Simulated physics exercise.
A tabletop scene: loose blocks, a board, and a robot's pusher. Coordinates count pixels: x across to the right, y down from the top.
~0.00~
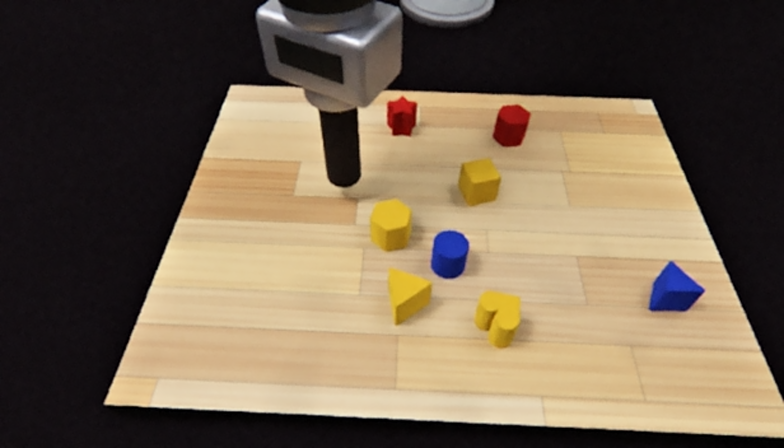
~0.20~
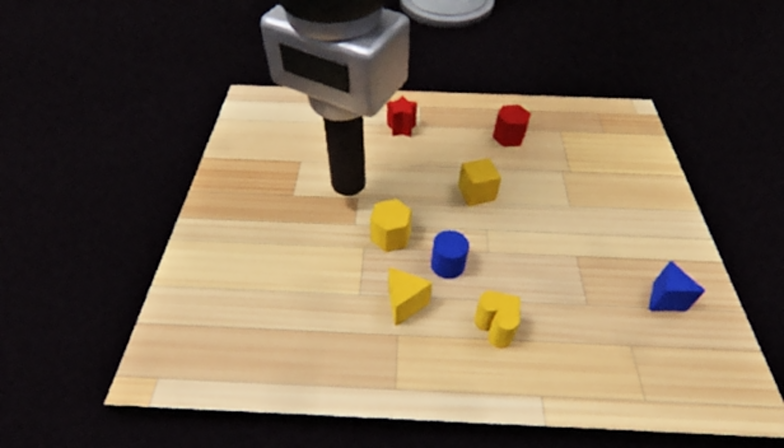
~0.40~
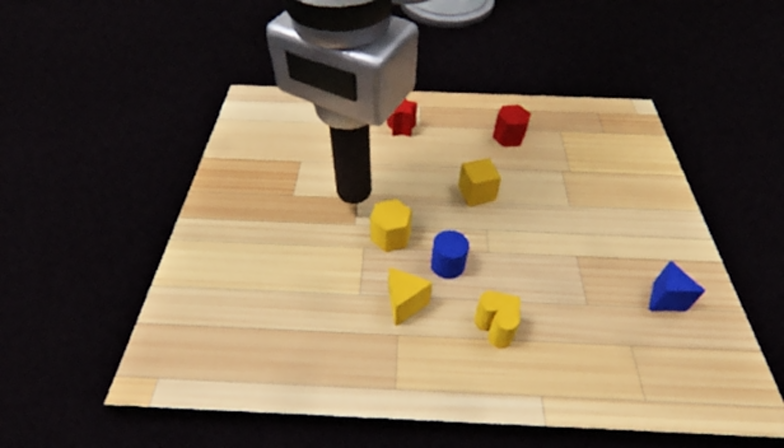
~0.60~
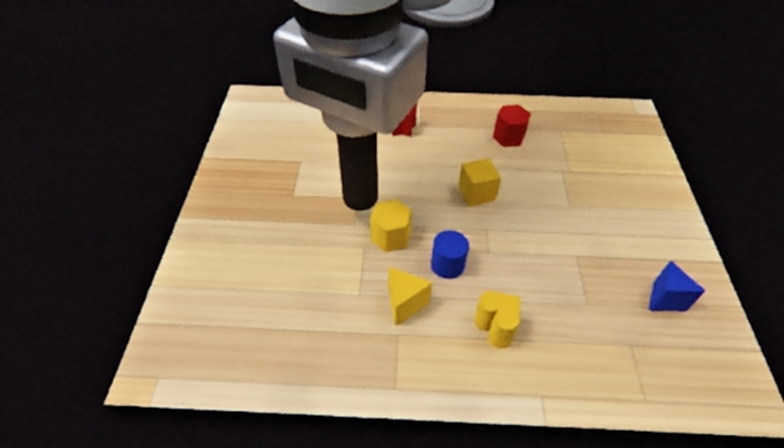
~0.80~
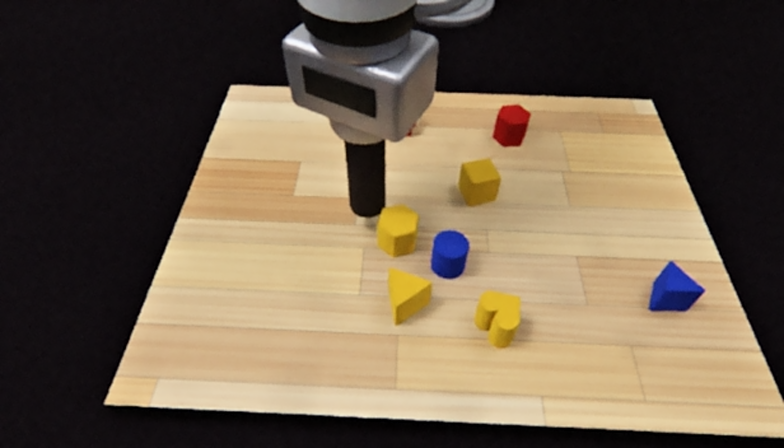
At the start, a robot's black pusher stands on a wooden board up and to the left of a yellow hexagonal block, with red, blue and other yellow blocks scattered around. It slides down and slightly right, then nudges the hexagonal block a little toward the blue cylinder while the other blocks stay still.
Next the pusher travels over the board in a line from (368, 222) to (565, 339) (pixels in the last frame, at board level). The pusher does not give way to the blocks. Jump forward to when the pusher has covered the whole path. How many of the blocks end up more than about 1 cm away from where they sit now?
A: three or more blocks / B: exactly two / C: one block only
Choice A: Three or more blocks.
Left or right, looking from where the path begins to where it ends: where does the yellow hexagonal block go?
Its sideways move is to the right.
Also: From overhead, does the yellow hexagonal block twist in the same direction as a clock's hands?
I believe so.
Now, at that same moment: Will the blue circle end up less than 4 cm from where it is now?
The answer is no.
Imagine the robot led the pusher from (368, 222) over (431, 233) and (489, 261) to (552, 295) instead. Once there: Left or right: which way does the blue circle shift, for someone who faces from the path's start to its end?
Towards the right-hand side.
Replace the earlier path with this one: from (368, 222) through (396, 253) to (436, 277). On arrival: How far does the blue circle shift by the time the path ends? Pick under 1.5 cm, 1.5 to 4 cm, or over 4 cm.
Once the path ends, it will sit over 4 cm from where it is now.
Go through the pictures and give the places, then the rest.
Pusher's lower end at (344, 177); yellow hexagonal block at (391, 214); yellow triangular block at (406, 284); blue circle at (452, 243); yellow heart-shaped block at (503, 307), in the first frame.
Pusher at (349, 185); blocks still, in the second frame.
Pusher at (354, 192); blocks still, in the third frame.
Pusher at (361, 199); blocks still, in the fourth frame.
Pusher at (368, 206); yellow hexagonal block at (398, 219); yellow triangular block at (406, 284); blue circle at (452, 243); yellow heart-shaped block at (503, 307), in the fifth frame.
What follows on the original path. One third of the way, pusher at (430, 241); yellow hexagonal block at (450, 264), turned 50° clockwise; blue circle at (490, 269).
Two thirds of the way, pusher at (497, 280); yellow hexagonal block at (472, 301), turned 110° clockwise; blue circle at (536, 293); yellow heart-shaped block at (513, 323), turned 45° anticlockwise.
At the end, pusher at (573, 325); yellow hexagonal block at (472, 301), turned 115° clockwise; yellow triangular block still; blue circle at (619, 336); yellow heart-shaped block at (513, 324), turned 45° anticlockwise.
